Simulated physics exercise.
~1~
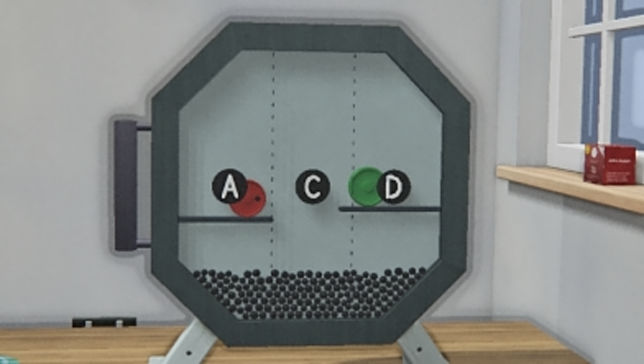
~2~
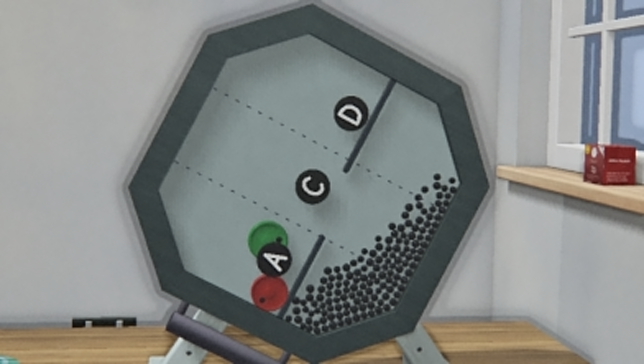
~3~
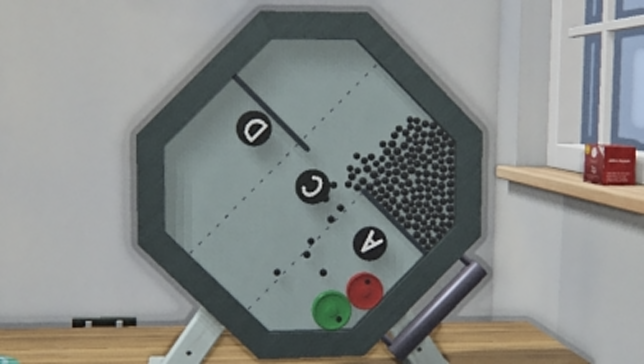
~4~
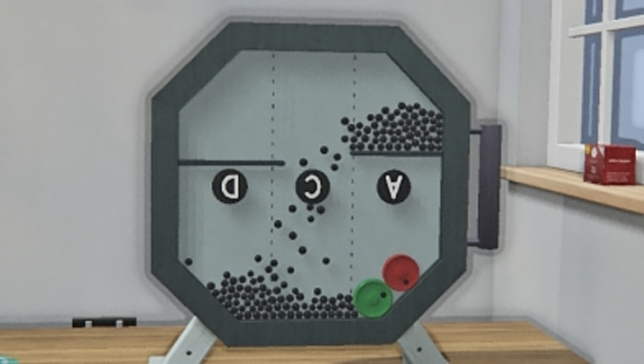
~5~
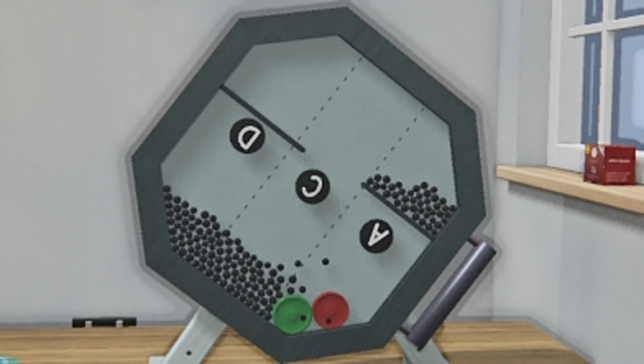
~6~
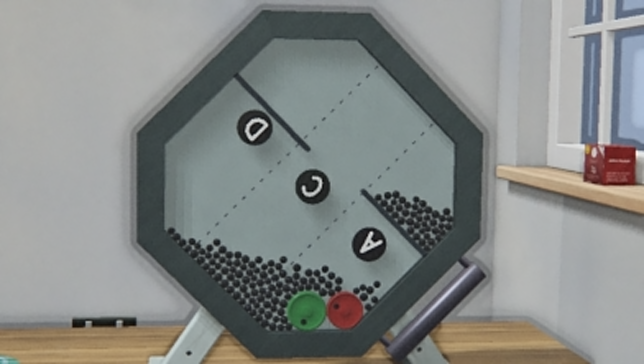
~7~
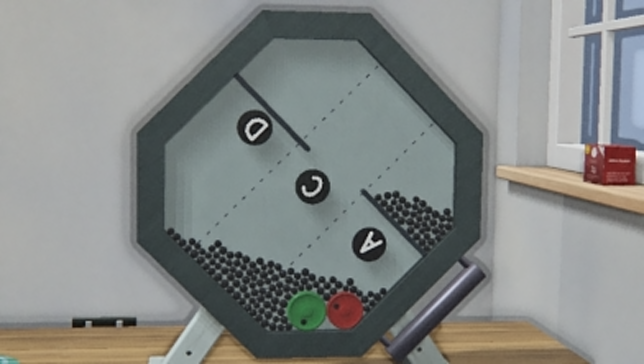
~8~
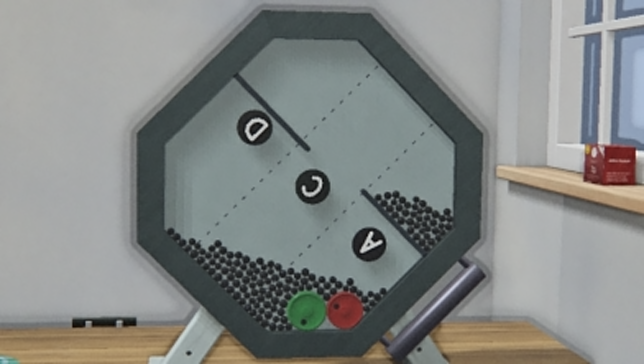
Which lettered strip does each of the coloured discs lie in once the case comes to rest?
The red disc and the green disc both end up in strip A, resting at the bottom of the tilted case.
